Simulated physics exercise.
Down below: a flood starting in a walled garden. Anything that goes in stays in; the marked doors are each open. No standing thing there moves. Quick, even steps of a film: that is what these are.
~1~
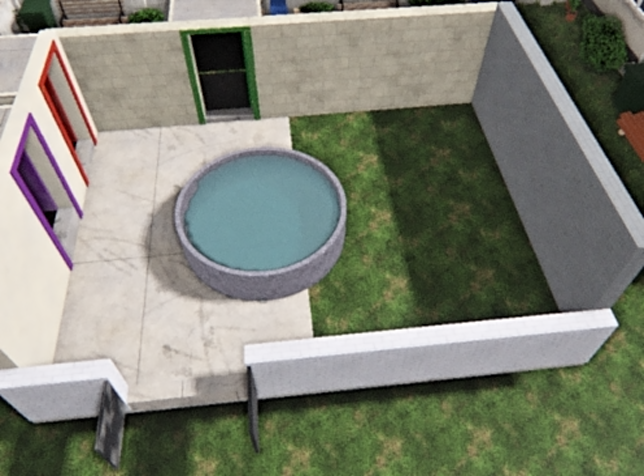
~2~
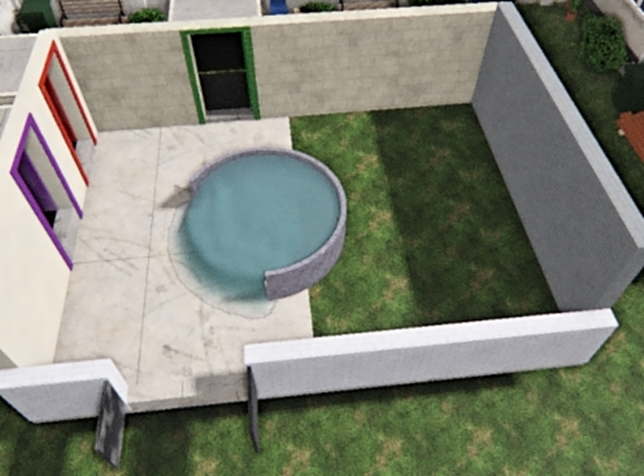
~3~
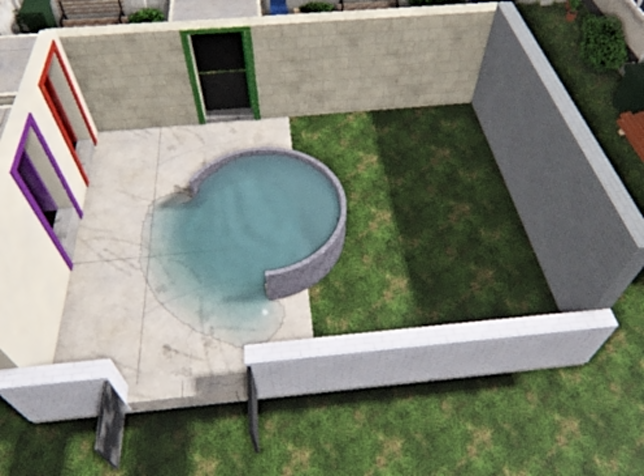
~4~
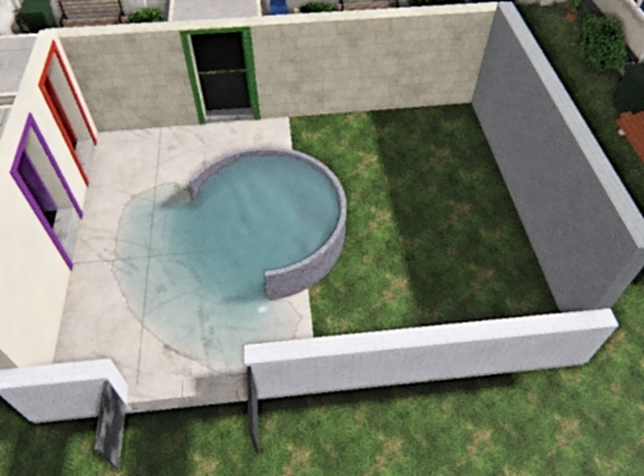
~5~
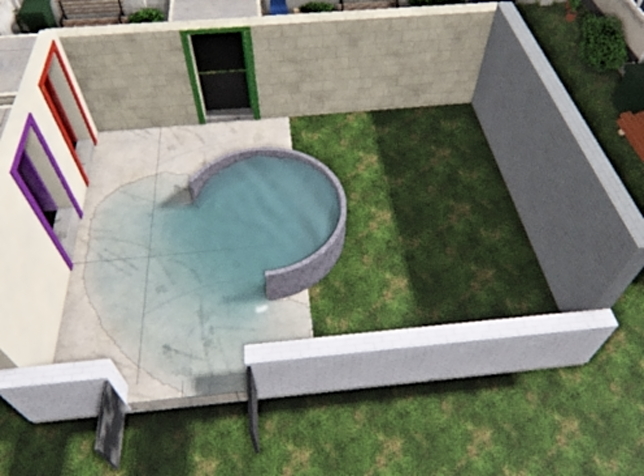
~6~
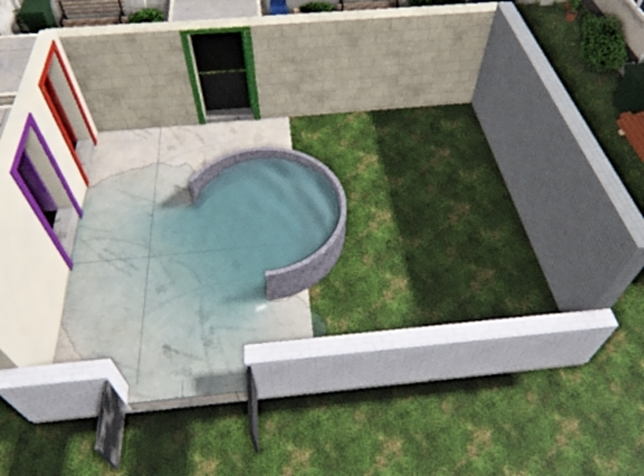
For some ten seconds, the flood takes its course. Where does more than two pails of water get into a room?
The green door lets in two pails or less; the red door lets in two pails or less; the purple door lets in two pails or less.
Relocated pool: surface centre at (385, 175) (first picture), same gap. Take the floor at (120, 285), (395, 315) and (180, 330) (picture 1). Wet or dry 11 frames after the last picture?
First spot gets drenched, second spot gets drenched, third spot gets drenched.
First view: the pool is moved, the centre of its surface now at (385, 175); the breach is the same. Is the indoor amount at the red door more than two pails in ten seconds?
Red door: Below the limit.
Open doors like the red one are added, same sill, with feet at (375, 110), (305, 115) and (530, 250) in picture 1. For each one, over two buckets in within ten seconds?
Door one stays inside the limit, door two stays inside the limit, door three stays inside the limit.
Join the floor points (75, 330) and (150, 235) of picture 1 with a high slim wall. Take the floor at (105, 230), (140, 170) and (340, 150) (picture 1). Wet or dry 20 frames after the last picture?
Listed order: Swamped, swamped, spared.
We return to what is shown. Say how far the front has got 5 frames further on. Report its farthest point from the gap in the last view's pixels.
The front tops out at about (97, 138).
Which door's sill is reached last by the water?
It's the door marked green.
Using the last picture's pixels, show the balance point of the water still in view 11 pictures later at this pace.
Close to (173, 270).
A moment on, water covers 30 % of the floor; the green door not reached, the red door wet at the sill, nothing in, the purple door wet at the sill, nothing in.
Next, water covers 35 % of the floor; the green door not reached, the red door wet at the sill, nothing in, the purple door wet at the sill, nothing in.
Then, water covers 45 % of the floor; the green door wet at the sill, nothing in, the red door wet at the sill, nothing in, the purple door wet at the sill, nothing in.
Later, water covers 65 % of the floor; the green door wet at the sill, nothing in, the red door wet at the sill, nothing in, the purple door wet at the sill, nothing in.
In the end, water covers 90 % of the floor; the green door wet at the sill, nothing in, the red door wet at the sill, nothing in, the purple door wet at the sill, nothing in.
